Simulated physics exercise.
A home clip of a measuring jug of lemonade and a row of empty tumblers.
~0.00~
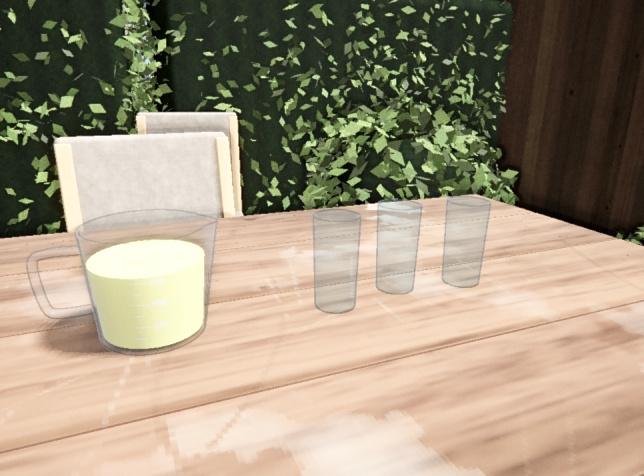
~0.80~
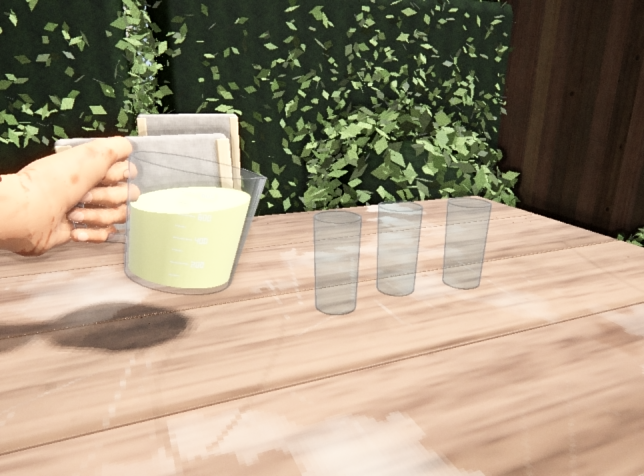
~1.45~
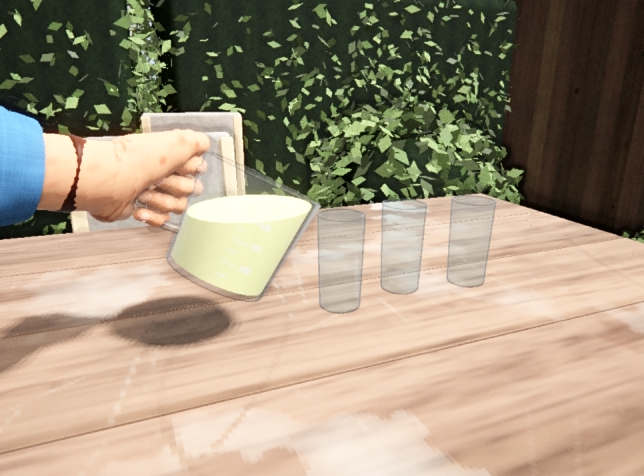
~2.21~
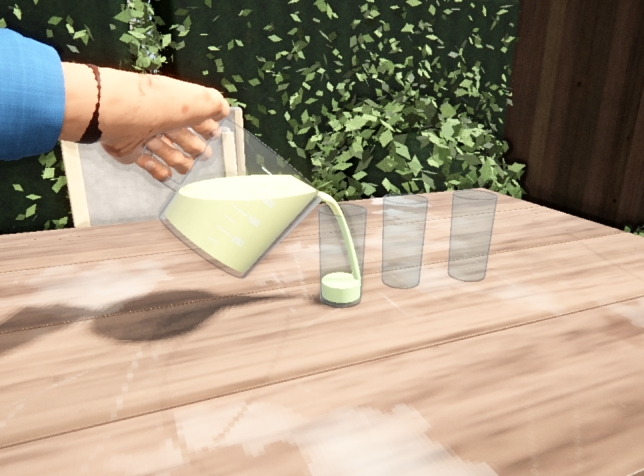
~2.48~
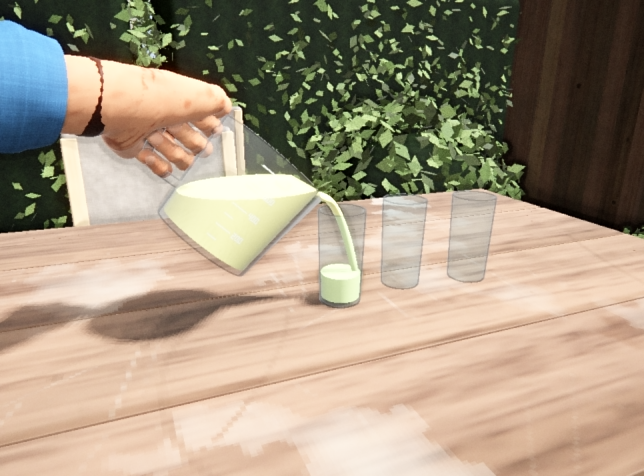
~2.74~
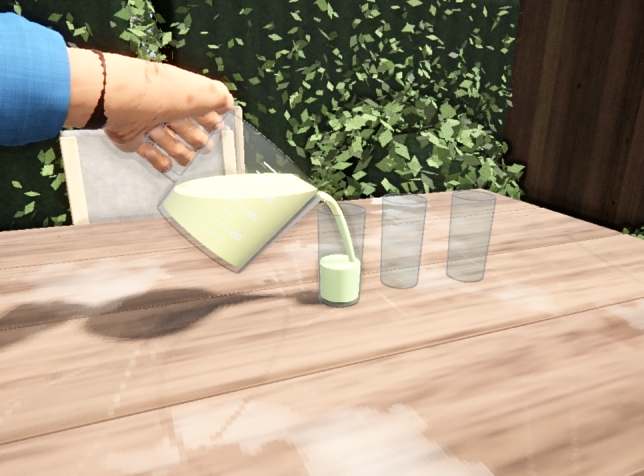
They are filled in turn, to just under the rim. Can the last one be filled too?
It is enough.
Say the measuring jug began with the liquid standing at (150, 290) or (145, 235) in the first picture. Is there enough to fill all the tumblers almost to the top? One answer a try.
In that order: Not enough, plenty.
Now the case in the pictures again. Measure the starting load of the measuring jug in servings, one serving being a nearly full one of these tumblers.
Roughly 4.0 servings.
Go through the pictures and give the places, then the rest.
In the first frame, nothing is moving yet; measuring jug (149, 276) about two thirds full; three tumblers, the last at (465, 239).
In the second frame, the measuring jug is picked up; measuring jug about two thirds full, surface at (191, 200); the first is empty.
In the third frame, the measuring jug leans over the first tumbler; measuring jug (240, 224) tipped 30° with all of its load; three tumblers, the last at (470, 239).
In the fourth frame, the lemonade is flowing; measuring jug (240, 199) tipped 40° with nearly all of its load; the first is nearly empty.
In the fifth frame, the lemonade is flowing; measuring jug (240, 197) tipped 45° with nearly all of its load; three tumblers, the last at (470, 234).
In the sixth frame, the lemonade is flowing; measuring jug (239, 194) tipped 45° with nearly all of its load; the first is about a third full.
By 3.5 s, the first is about two thirds full.
By 7.8 s, the first is done and the measuring jug has about three quarters of its load.
By 16.4 s, all three are full and about a quarter of the lemonade is over.
